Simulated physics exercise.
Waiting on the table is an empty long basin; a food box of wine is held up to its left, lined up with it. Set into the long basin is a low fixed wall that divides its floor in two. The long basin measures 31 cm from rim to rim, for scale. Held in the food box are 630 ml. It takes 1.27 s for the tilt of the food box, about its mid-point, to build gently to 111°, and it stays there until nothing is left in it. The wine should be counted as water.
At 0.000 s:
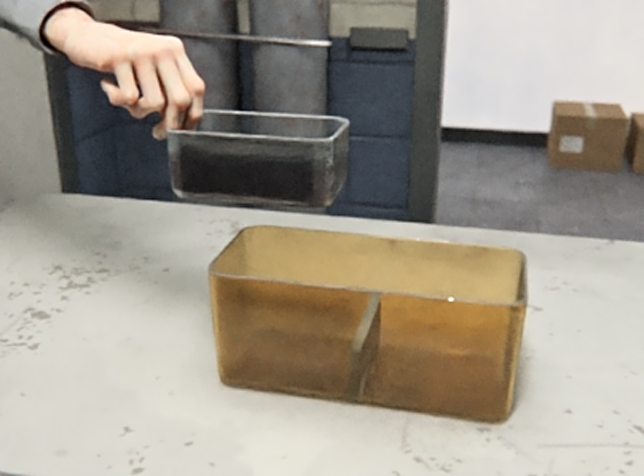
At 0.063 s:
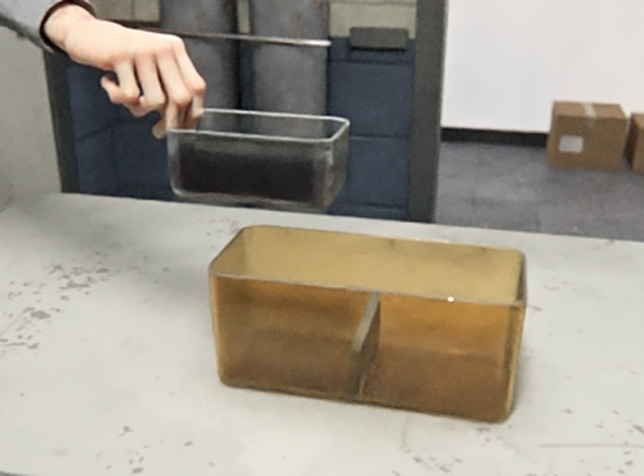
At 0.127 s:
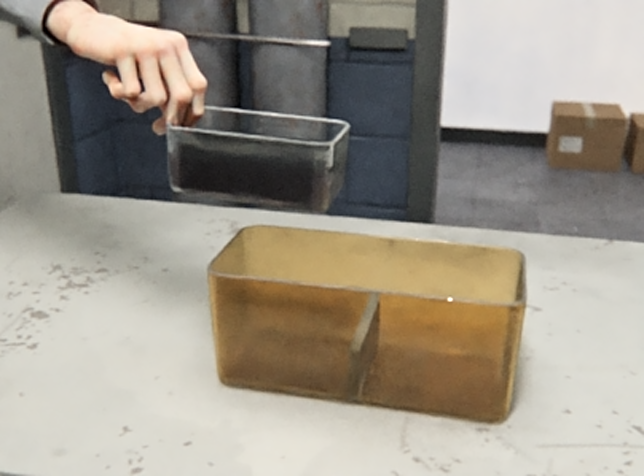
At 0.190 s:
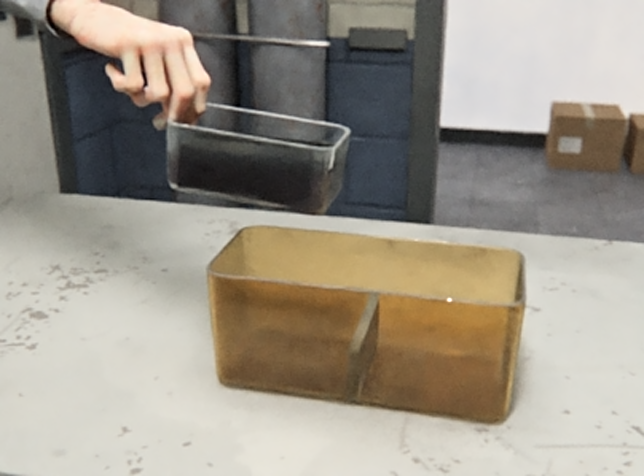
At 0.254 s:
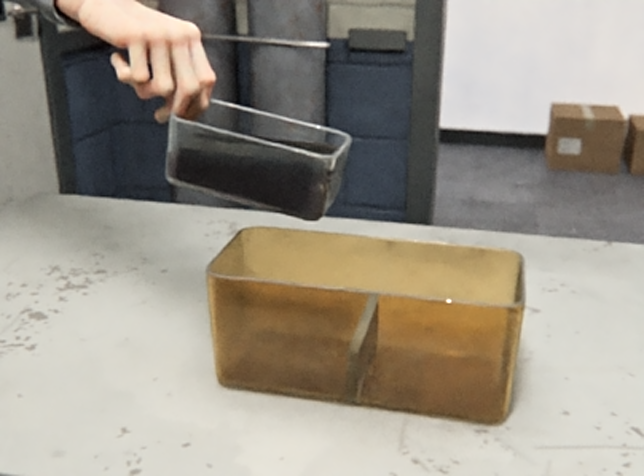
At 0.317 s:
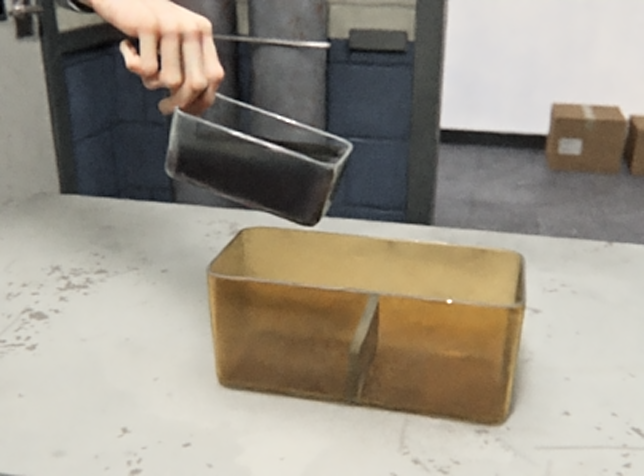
We see a hand holding a clear food box of dark liquid above an amber, divided long basin on a table; the box starts level, then gradually tilts, its right end lowering as the hand rises slightly and shifts right.
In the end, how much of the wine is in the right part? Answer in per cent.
Roughly 67 percent is in the right part.
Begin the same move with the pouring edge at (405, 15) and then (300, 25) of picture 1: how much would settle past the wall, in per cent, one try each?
It comes to 85 per cent, and then 55 per cent.
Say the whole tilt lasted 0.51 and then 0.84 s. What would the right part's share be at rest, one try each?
Result: 45 per cent, then 60 per cent.
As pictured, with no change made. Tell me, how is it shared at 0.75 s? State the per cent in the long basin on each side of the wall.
Lab note: Left near 1 %, right near 40.
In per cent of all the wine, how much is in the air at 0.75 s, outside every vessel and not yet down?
At that moment, about 26 percent.
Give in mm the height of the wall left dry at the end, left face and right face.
Measured: Left around 48 mm, right around 36 mm.
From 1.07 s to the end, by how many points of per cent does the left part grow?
I'd put it at some 7 percent.
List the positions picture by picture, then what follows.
Tilt 0°; pouring edge (341, 131); surface from (187, 140) to (340, 149); the long basin's rim runs from (227, 248) to (526, 277); the wall's top is at (367, 322), in the first picture.
Tilt 1°; pouring edge (341, 132); surface from (186, 140) to (338, 150), in the second picture.
Tilt 3°; pouring edge (341, 135); surface from (186, 139) to (340, 152), in the third picture.
Tilt 6°; pouring edge (342, 141); surface from (186, 138) to (339, 154), in the fourth picture.
Tilt 11°; pouring edge (343, 149); surface from (185, 139) to (340, 155), in the fifth picture.
Tilt 16°; pouring edge (345, 157); surface from (186, 139) to (344, 156), in the sixth picture.
Then, 0.75 s in, the tilt is 71° and 32 per cent is still to pour, 1 is left of the wall and 40 right of it.
Then, 1.07 s in, the tilt is 105° and 6 per cent is still to pour, 25 is left of the wall and 66 right of it.
Then, 1.41 s in, the tilt is 111° and 0 per cent is still to pour, 33 is left of the wall and 67 right of it.
Then, 1.77 s in, the tilt is 111° and 0 per cent is still to pour, 33 is left of the wall and 67 right of it.
Finally, 33 per cent lies left of the wall, 67 right of it and 1 outside.
